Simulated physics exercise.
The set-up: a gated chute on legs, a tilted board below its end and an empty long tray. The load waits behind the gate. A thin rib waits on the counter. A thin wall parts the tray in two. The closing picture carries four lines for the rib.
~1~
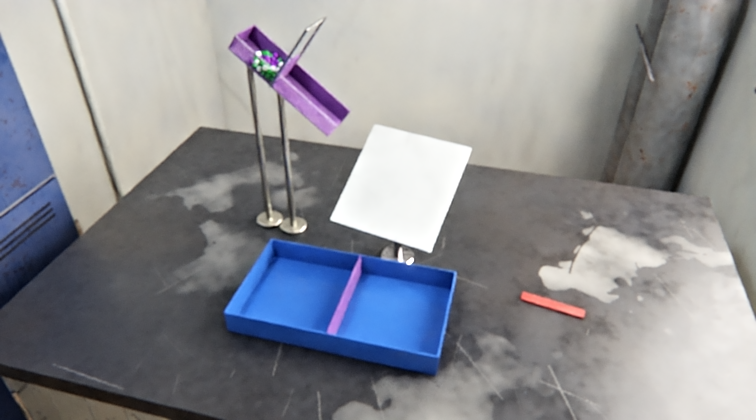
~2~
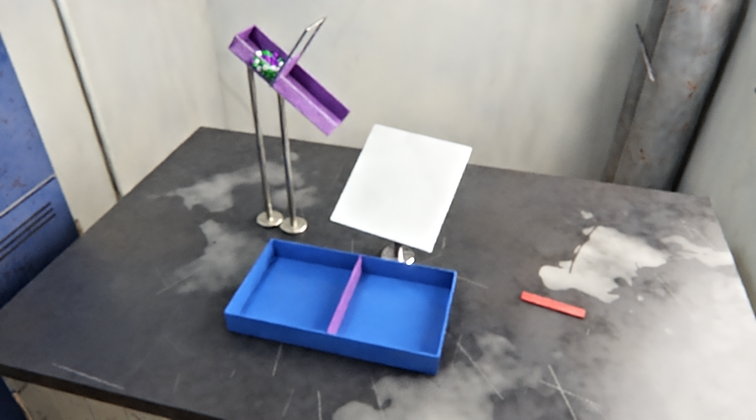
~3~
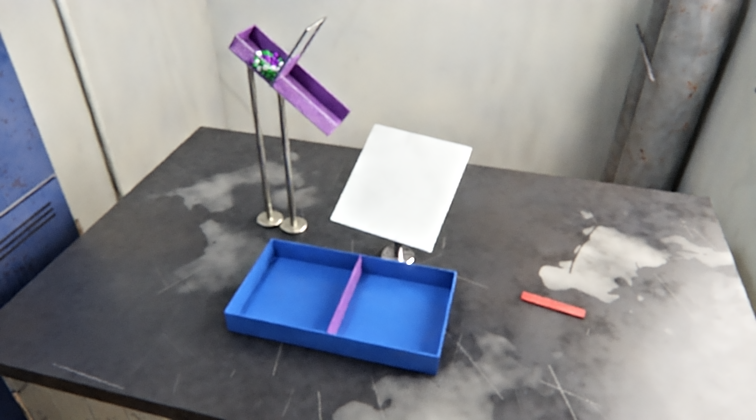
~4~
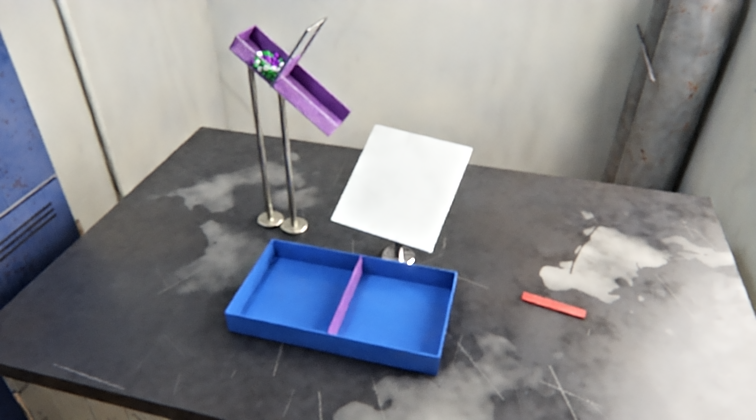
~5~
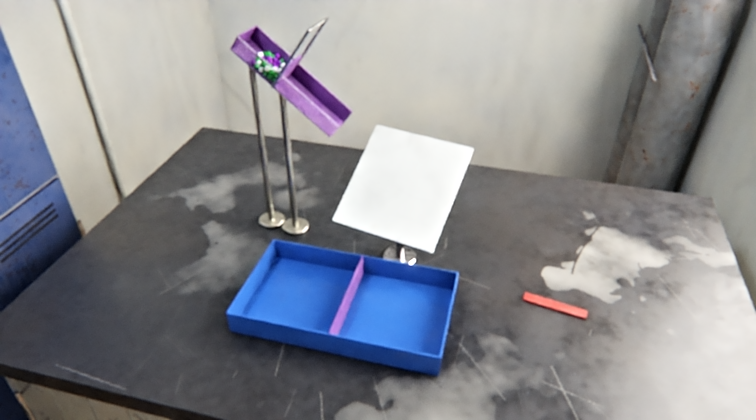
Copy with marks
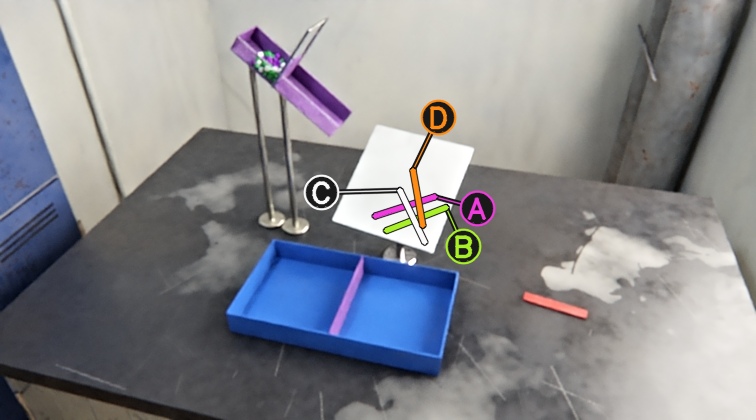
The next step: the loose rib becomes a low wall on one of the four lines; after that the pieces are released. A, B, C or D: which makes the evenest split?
B is best.
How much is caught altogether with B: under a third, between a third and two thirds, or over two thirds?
Over two thirds.
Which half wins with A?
More lands on the left.
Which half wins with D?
More lands on the right.
On the marked copy, line A from (434, 196) to (375, 216); line B from (446, 207) to (386, 230); line C from (399, 190) to (424, 242); line D from (412, 170) to (422, 225).
With A, of what is caught, most in the left half, about a quarter in the right.
With B, of what is caught, about half in the left half, about half in the right.
With C, of what is caught, about a quarter in the left half, most in the right.
With D, of what is caught, a small part in the left half, most in the right.
